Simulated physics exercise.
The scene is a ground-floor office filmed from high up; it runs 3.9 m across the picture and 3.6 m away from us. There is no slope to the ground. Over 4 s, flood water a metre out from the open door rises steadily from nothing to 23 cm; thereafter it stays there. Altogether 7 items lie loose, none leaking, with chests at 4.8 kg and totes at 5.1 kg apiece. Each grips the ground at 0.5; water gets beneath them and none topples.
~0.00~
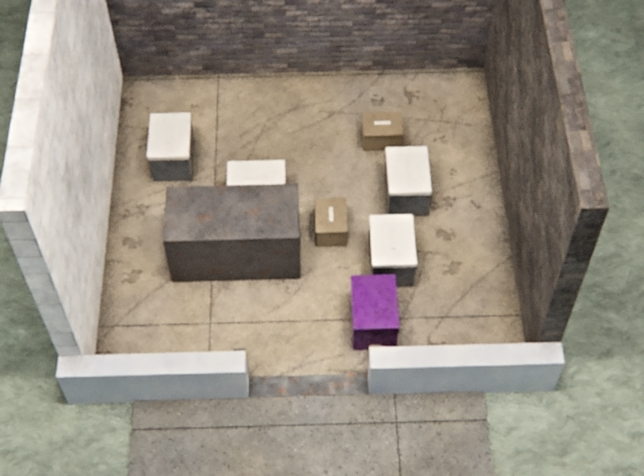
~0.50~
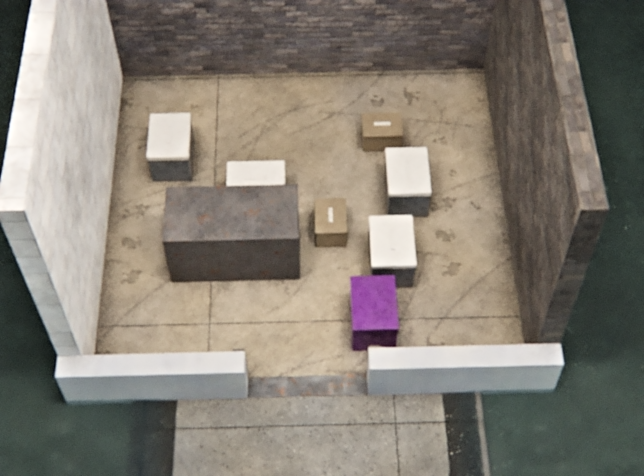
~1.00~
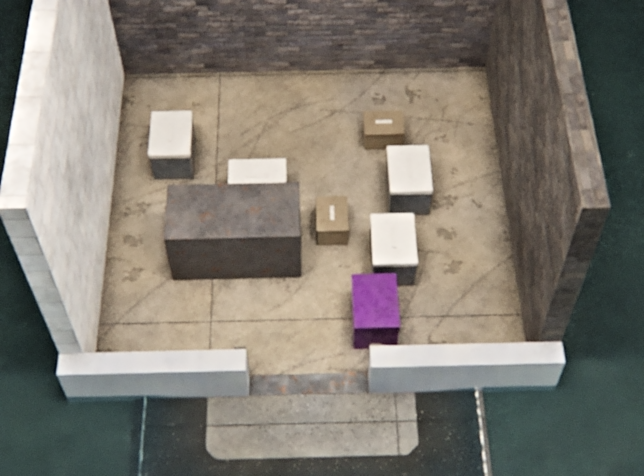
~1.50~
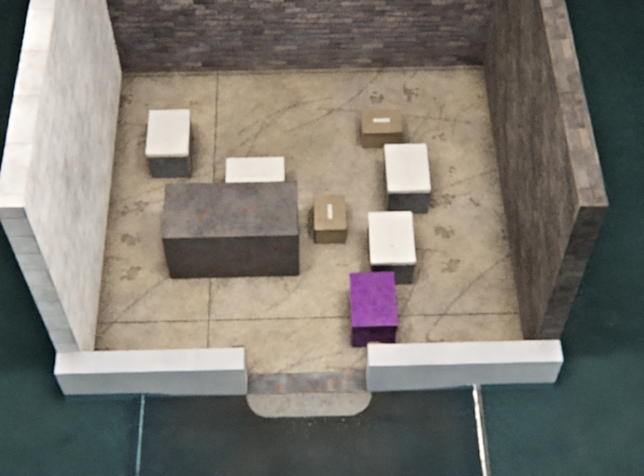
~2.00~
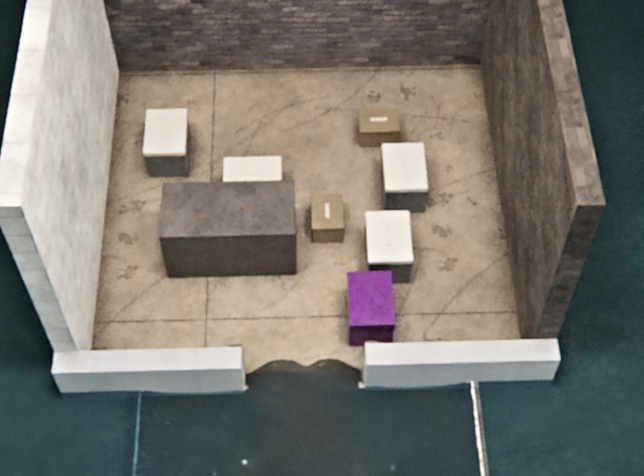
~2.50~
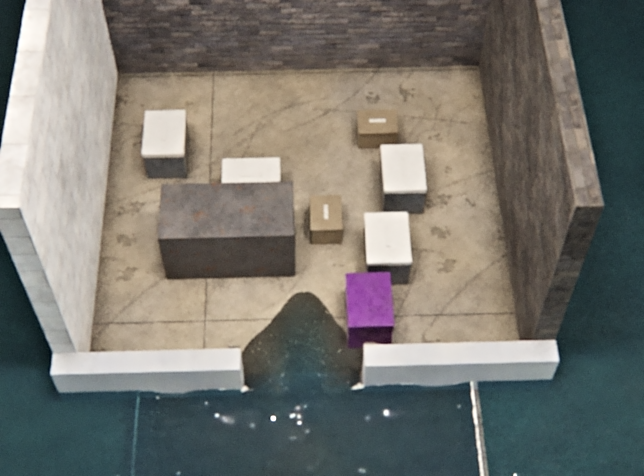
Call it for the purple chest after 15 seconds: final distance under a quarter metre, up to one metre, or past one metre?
Up to one metre.
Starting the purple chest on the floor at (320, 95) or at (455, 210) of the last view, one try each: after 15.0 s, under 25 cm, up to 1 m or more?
Goes a bit, then goes far off.
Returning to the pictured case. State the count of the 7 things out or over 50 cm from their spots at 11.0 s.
Count: 6.
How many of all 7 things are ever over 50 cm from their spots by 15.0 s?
Count: 7.
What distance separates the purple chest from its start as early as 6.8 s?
Roughly 50 cm.
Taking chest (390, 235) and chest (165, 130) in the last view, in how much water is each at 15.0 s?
First roughly 15 cm, second roughly 12 cm.
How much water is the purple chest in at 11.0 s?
Near 4 cm deep.
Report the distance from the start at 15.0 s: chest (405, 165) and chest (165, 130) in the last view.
60 cm, 100 cm.
After 3.5 s the purple chest is near (382, 296), 0.1 m from its start, aground; 0 afloat.
After 6.8 s the purple chest is near (428, 297), 0.5 m from its start, aground; 4 afloat.
After 11.0 s the purple chest is near (453, 263), 0.8 m from its start, afloat; 7 afloat.
After 15.0 s the purple chest is near (425, 259), 0.6 m from its start, afloat; 7 afloat.
